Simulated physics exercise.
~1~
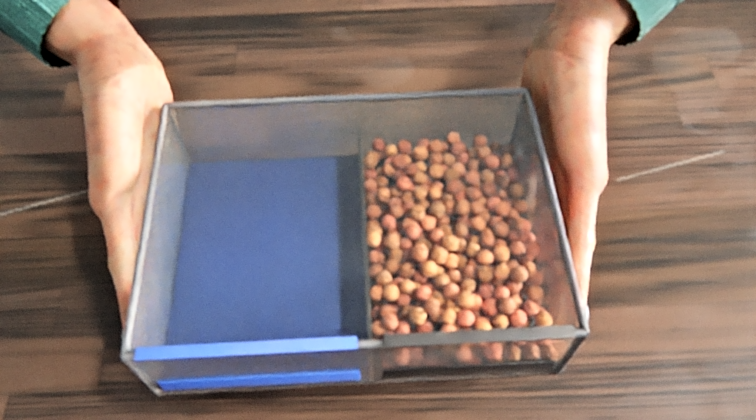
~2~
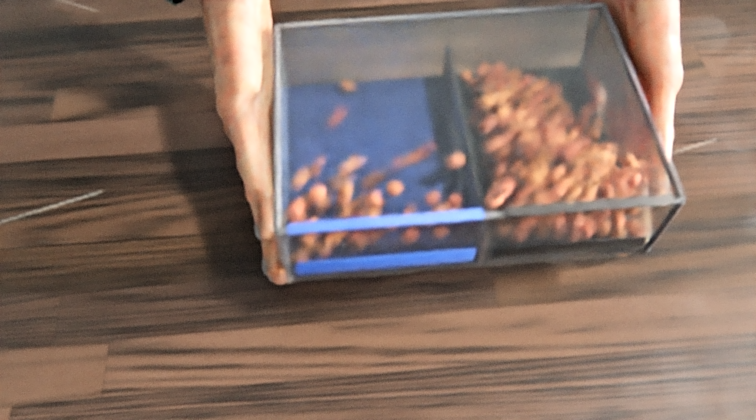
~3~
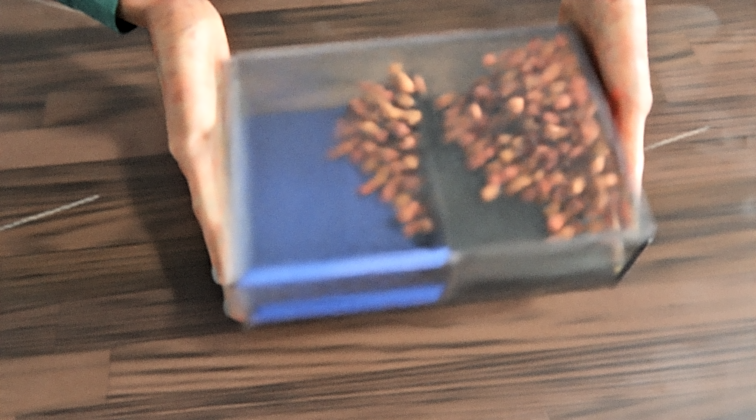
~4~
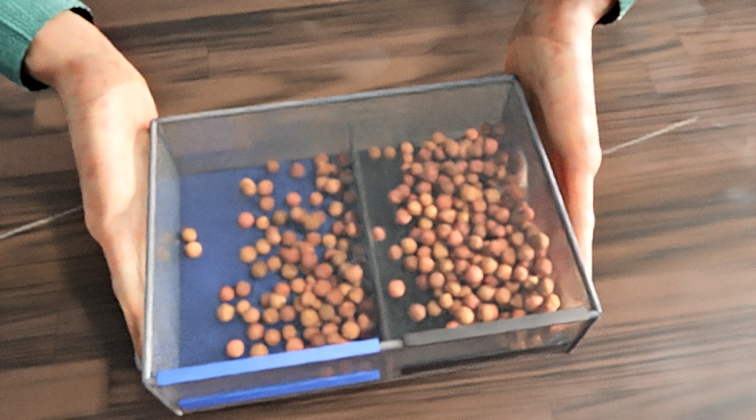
In this clip, two hands hold a clear lidded box with small brown clay pellets on its black right side and shake it over a wooden table. Some pellets cross into the blue left side, and the box ends with more on the black side.
